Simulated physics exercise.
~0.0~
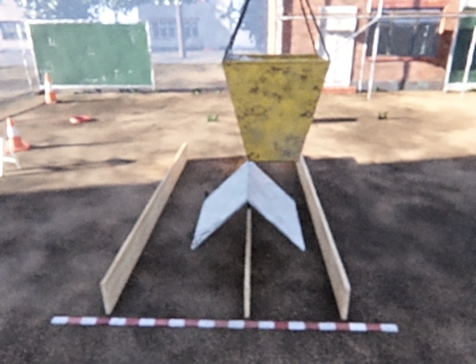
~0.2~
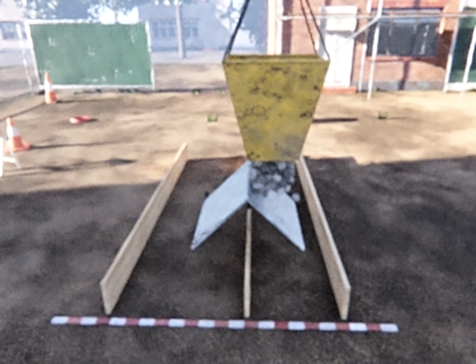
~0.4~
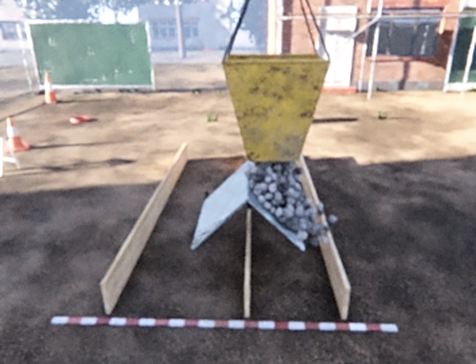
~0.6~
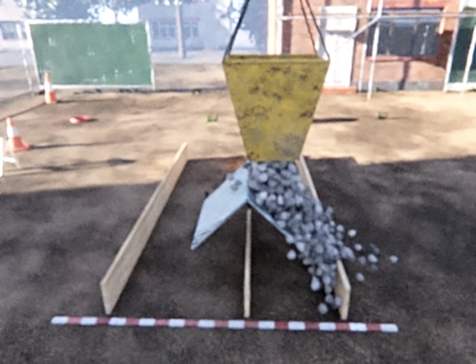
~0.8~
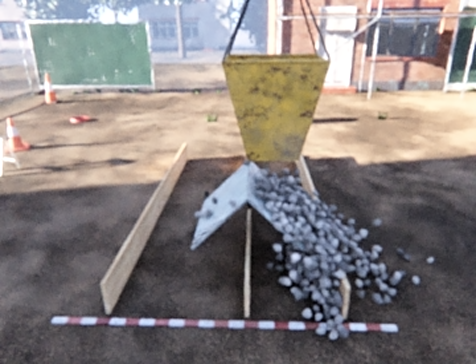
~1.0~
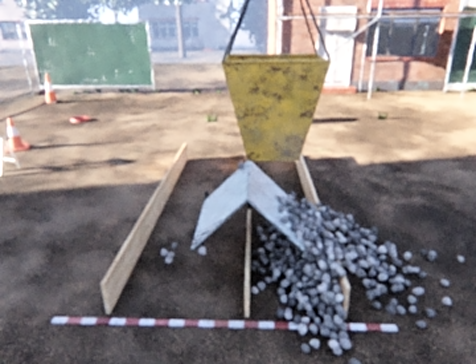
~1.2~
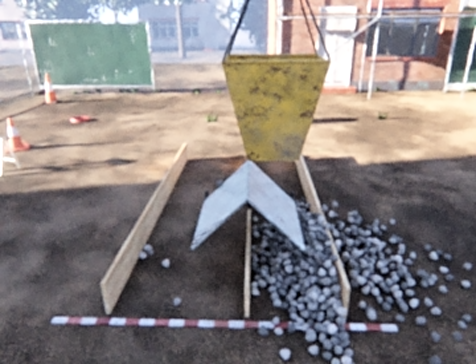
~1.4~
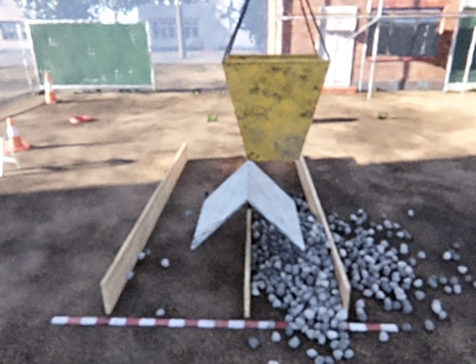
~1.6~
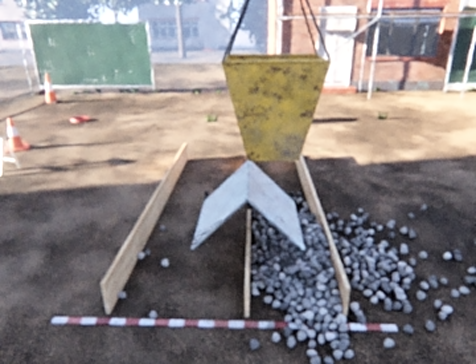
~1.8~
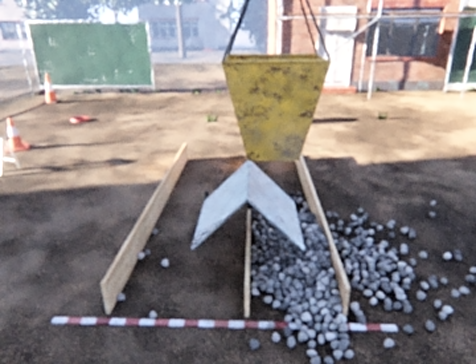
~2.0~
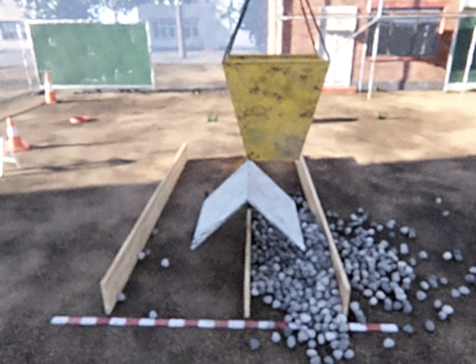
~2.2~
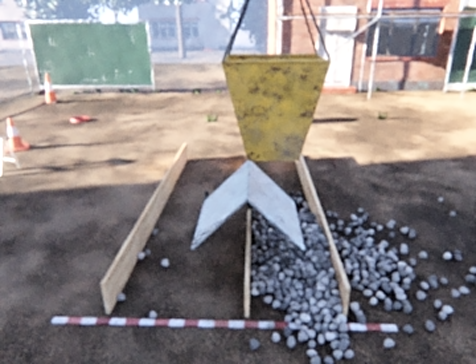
Grey stones drop from a yellow hopper, slide down the steel and settle mostly in the right bay.
